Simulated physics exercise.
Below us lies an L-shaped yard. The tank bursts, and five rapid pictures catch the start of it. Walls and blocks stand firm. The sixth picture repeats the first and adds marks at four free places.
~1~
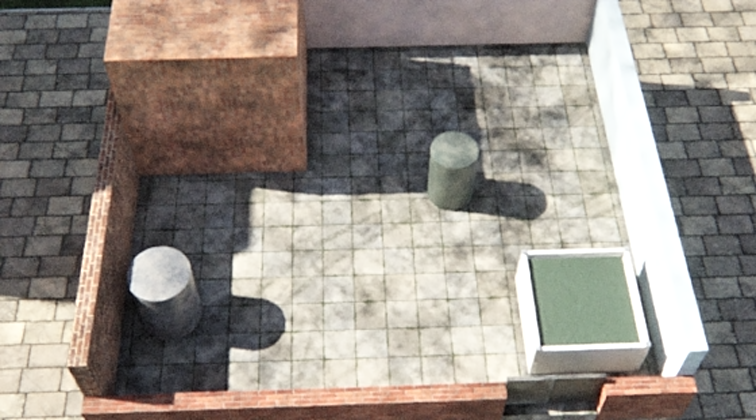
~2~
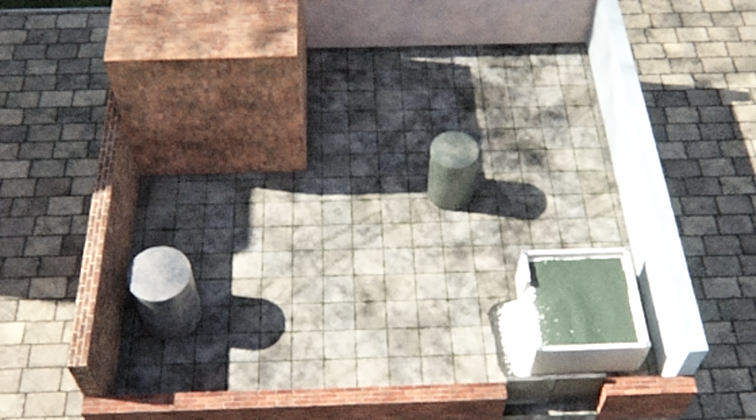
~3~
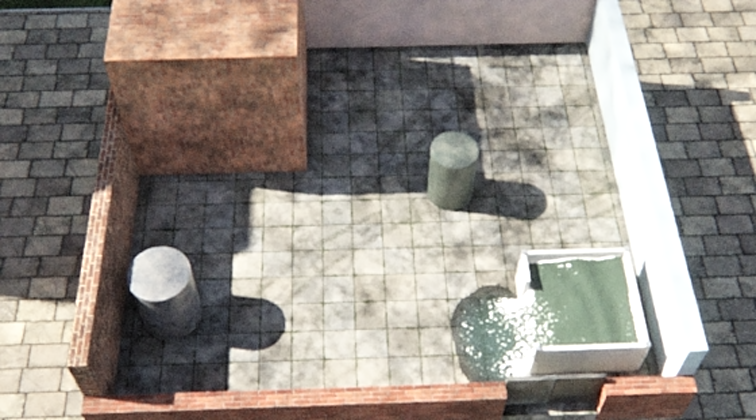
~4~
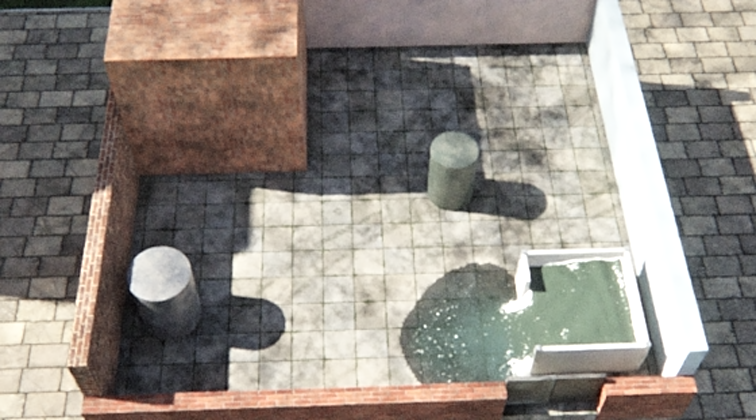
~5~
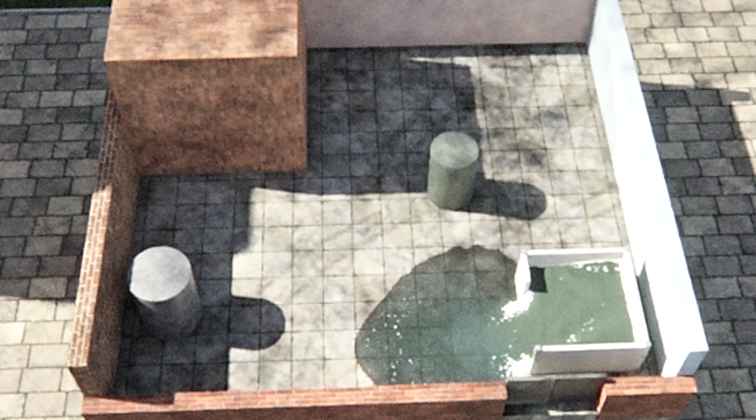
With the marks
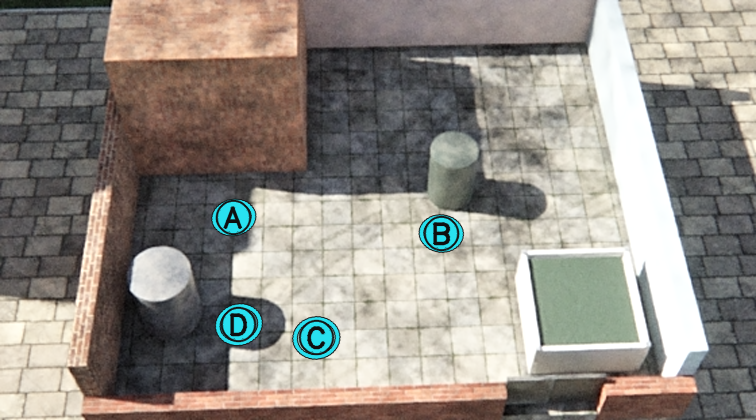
A paved, walled yard with a brick block and two short pillars sat still while greenish water poured from the left side of a white tank and spread leftward in a widening puddle.
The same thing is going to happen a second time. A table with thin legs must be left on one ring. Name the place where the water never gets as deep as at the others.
The answer is place B.
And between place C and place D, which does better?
Here it is place C.
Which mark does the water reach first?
That would be C.
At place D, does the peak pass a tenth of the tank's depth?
Yes, it does.
On the marked copy, A at (233, 217); B at (441, 233); C at (316, 337); D at (238, 324).
With A, the water peaks at about 20 % of the depth that stood in the tank.
With B, the water peaks at about 9 % of the depth that stood in the tank.
With C, the water peaks at about 16 % of the depth that stood in the tank.
With D, the water peaks at about 25 % of the depth that stood in the tank.
